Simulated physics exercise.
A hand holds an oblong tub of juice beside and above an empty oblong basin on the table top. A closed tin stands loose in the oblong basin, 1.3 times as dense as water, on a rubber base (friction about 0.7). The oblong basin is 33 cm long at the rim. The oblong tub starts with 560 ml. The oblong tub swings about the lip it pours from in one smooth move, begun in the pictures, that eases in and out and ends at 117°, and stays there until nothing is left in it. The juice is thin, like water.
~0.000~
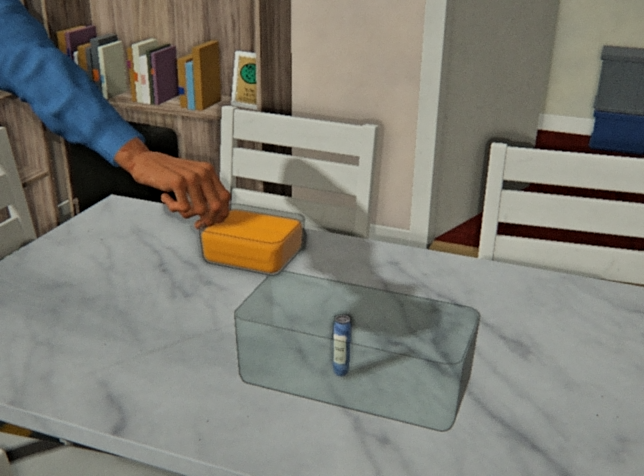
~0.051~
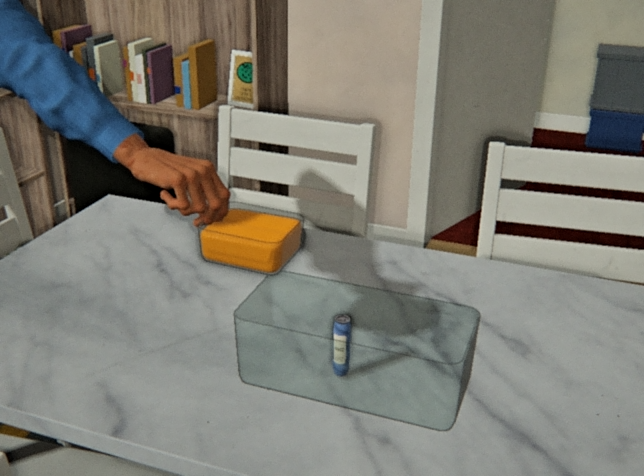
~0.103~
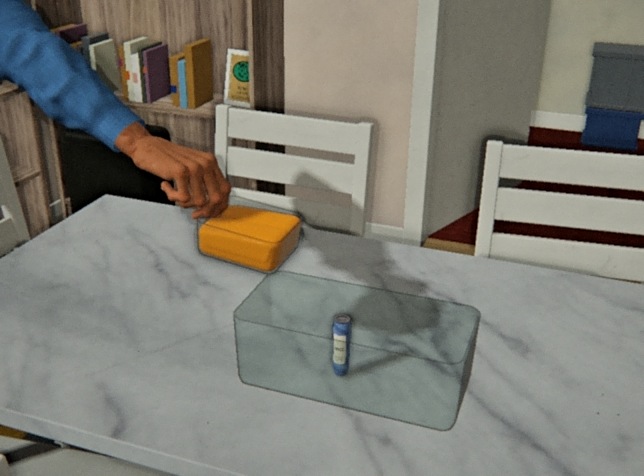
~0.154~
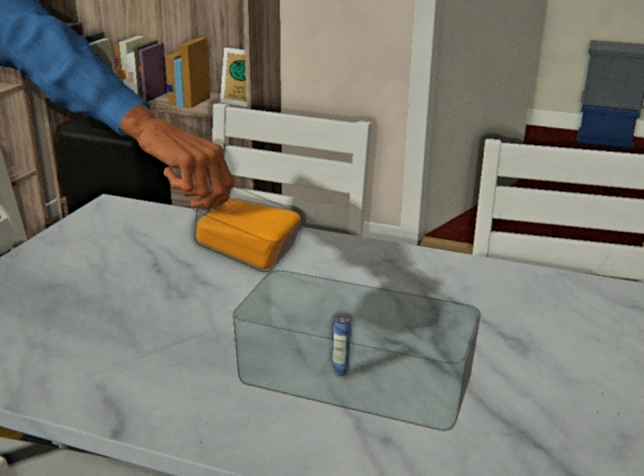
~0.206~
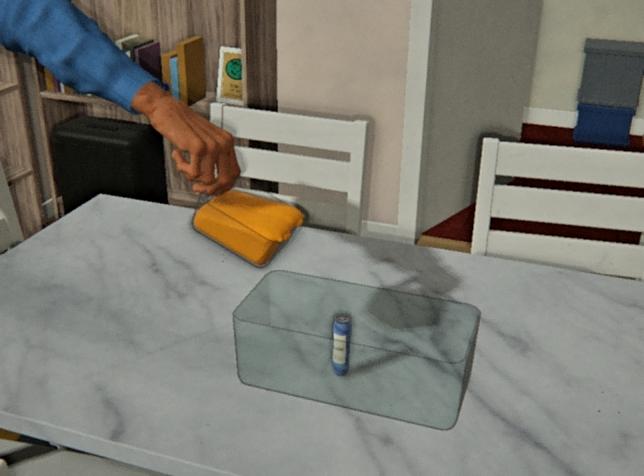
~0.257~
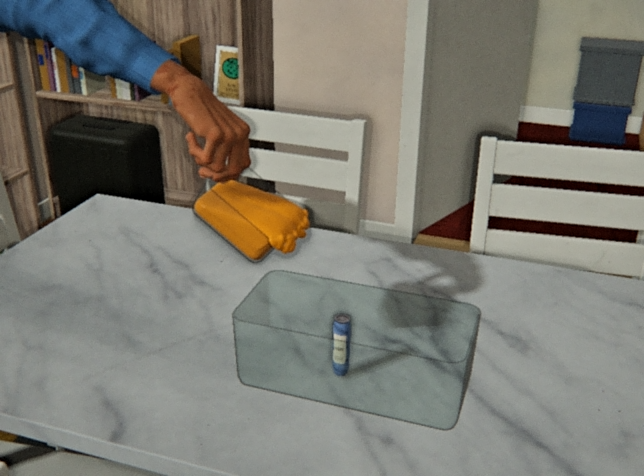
The video shows a hand in a blue sleeve gradually tilting an orange oblong tub to the right above a marble-patterned table, until orange juice bulges over its lip, while a small blue-and-white tin stands still inside a clear oblong basin.
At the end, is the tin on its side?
The tin keeps standing.
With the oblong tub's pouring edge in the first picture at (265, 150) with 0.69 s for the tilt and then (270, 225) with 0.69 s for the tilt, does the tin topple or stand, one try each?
First it stays up; then it falls.
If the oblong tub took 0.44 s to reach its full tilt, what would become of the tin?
The tin remains upright.
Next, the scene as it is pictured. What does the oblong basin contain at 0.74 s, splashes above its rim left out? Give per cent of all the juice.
Near 96 in a hundred.
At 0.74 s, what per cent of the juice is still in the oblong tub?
Some 0 per cent.
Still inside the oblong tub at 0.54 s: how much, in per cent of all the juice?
About 10 per cent.
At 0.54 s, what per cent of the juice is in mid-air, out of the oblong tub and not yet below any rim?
About 58 per cent.
After 0.54 s the tilt is 103° and 10 per cent is still to pour; the tin stands where it began.
After 0.74 s the tilt is 117° and 0 per cent is still to pour; the tin stands where it began.
After 0.96 s the tilt is 117° and 0 per cent is still to pour; the tin stands where it began.
After 1.19 s the tilt is 117° and 0 per cent is still to pour; the tin stands where it began.
In the end the tin stands where it began.
